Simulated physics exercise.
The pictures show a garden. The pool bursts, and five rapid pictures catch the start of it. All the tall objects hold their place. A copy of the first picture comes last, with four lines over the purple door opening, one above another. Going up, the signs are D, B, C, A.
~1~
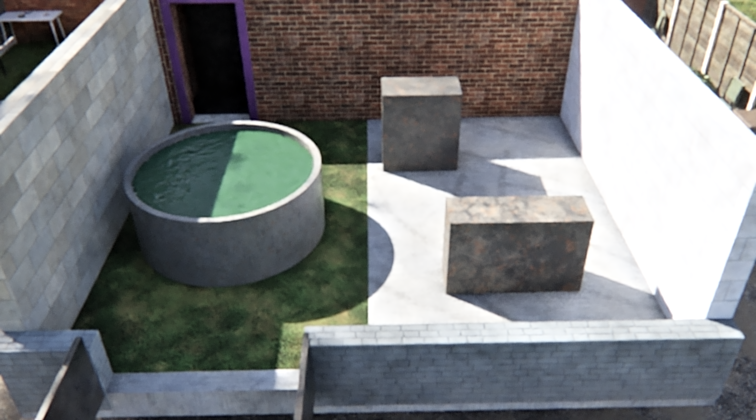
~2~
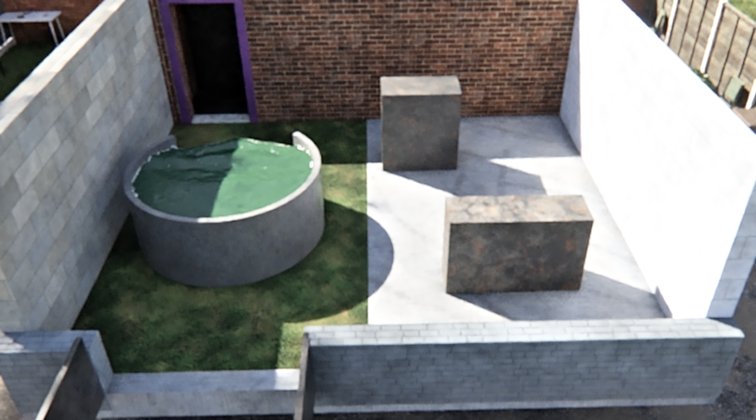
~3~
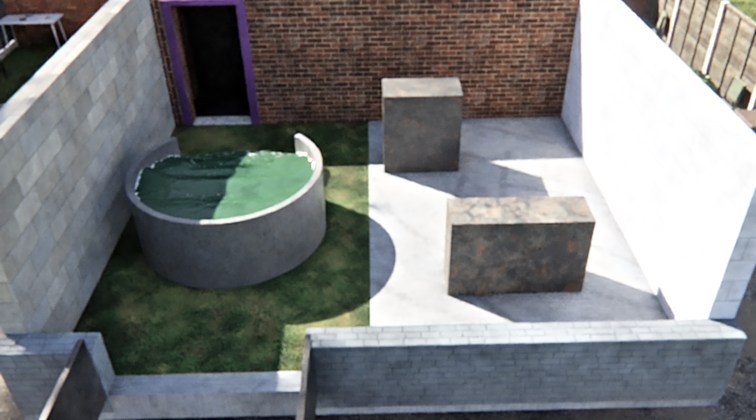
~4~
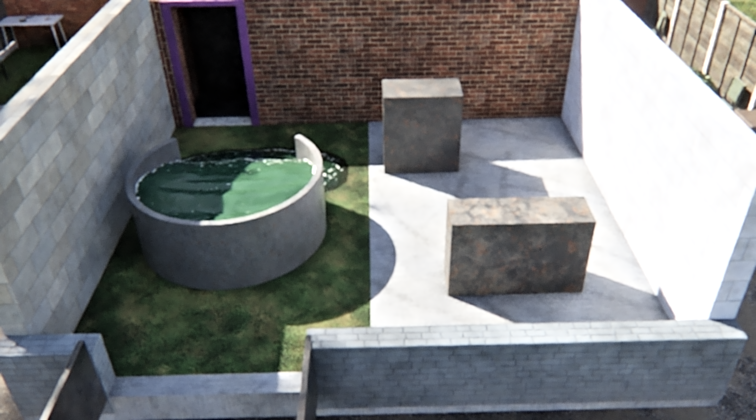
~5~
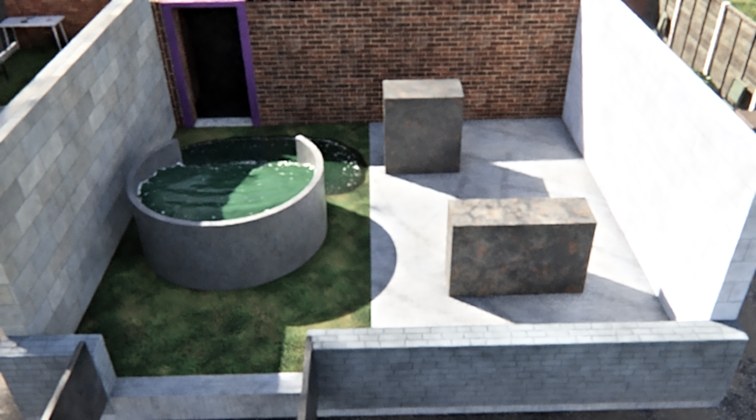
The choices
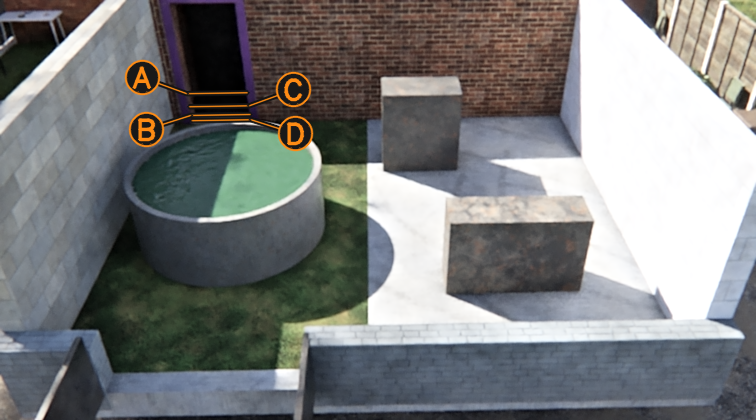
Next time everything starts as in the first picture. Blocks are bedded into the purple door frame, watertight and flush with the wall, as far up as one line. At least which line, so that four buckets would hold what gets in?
Mark A.
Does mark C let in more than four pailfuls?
Yes, it does.
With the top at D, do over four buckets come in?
Yes.
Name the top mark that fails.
Here it is mark C.
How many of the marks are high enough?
One of them.
On the marked copy, A at (217, 93); B at (220, 114); C at (219, 106); D at (221, 120); from the bottom up D, B, C, A.
For mark A, a splash gets over, under a bucket.
For mark B, dozens of bucketfuls pour in.
For mark C, about 10 bucketfuls get in.
For mark D, dozens of bucketfuls pour in.
